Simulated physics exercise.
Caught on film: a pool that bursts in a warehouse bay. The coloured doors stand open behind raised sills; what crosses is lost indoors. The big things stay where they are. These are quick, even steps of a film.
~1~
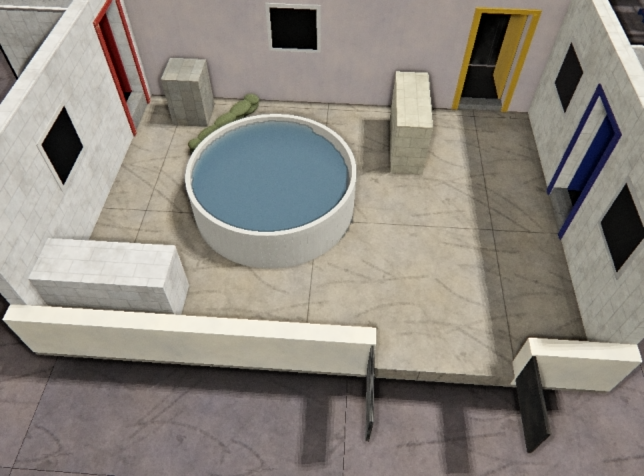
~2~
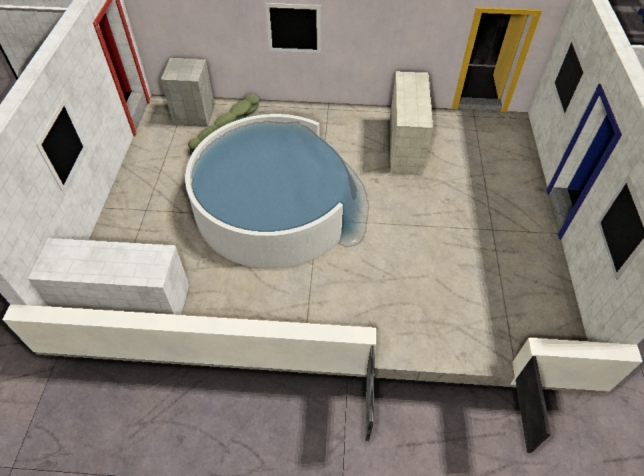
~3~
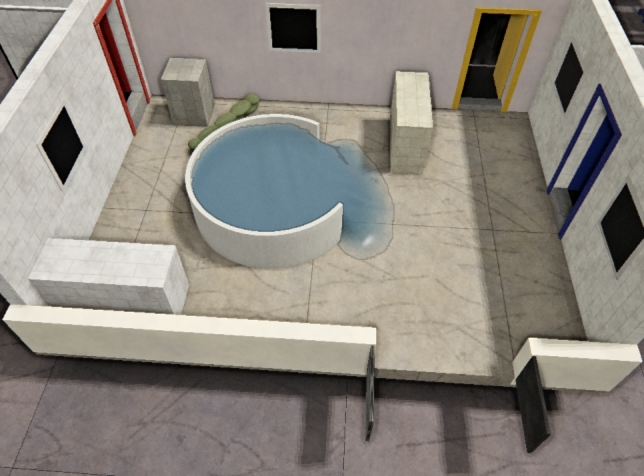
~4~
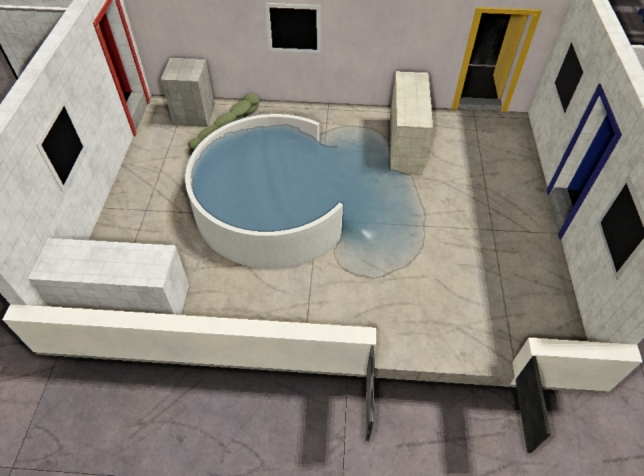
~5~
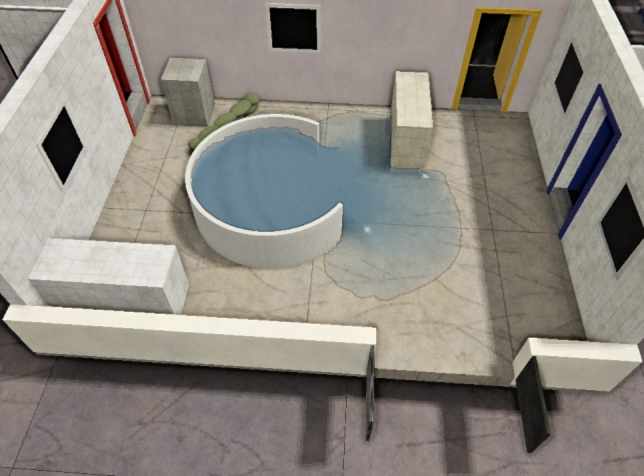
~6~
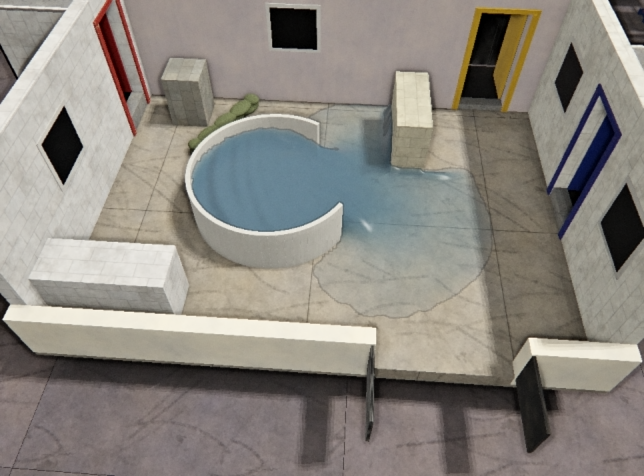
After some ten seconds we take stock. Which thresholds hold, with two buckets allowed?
In the end: The yellow door lets in a lot; the red door admits no more than that; the blue door lets in a lot.
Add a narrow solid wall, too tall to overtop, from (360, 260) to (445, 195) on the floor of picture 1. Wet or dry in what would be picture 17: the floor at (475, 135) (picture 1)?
Verdict: Covered.
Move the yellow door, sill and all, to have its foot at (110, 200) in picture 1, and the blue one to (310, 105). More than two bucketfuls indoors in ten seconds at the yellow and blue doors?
Then: The yellow one holds, the blue one is under.
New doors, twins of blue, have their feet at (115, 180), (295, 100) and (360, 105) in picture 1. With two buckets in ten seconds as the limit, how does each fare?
As listed: Stays under, holds, floods.
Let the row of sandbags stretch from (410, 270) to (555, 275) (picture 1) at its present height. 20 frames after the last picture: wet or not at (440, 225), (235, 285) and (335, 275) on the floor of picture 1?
In that order: Flooded, no water, not flooded.
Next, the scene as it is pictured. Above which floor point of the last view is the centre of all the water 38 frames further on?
Close to (376, 204).
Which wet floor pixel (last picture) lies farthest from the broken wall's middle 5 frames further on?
Close to (576, 332).
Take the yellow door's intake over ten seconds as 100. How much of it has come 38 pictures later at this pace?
Some 90 per cent.
A moment on, water covers 45 % of the floor; the yellow door wet at the sill, nothing in, the red door not reached, the blue door wet at the sill, nothing in.
Next, water covers 55 % of the floor; the yellow door wet at the sill, nothing in, the red door not reached, the blue door over two buckets in.
Then, water covers 65 % of the floor; the yellow door over two buckets in, the red door wet at the sill, nothing in, the blue door far over two buckets in.
Later, water covers 95 % of the floor; the yellow door far over two buckets in, the red door wet at the sill, nothing in, the blue door far over two buckets in.
In the end, water covers 95 % of the floor; the yellow door far over two buckets in, the red door wet at the sill, nothing in, the blue door far over two buckets in.
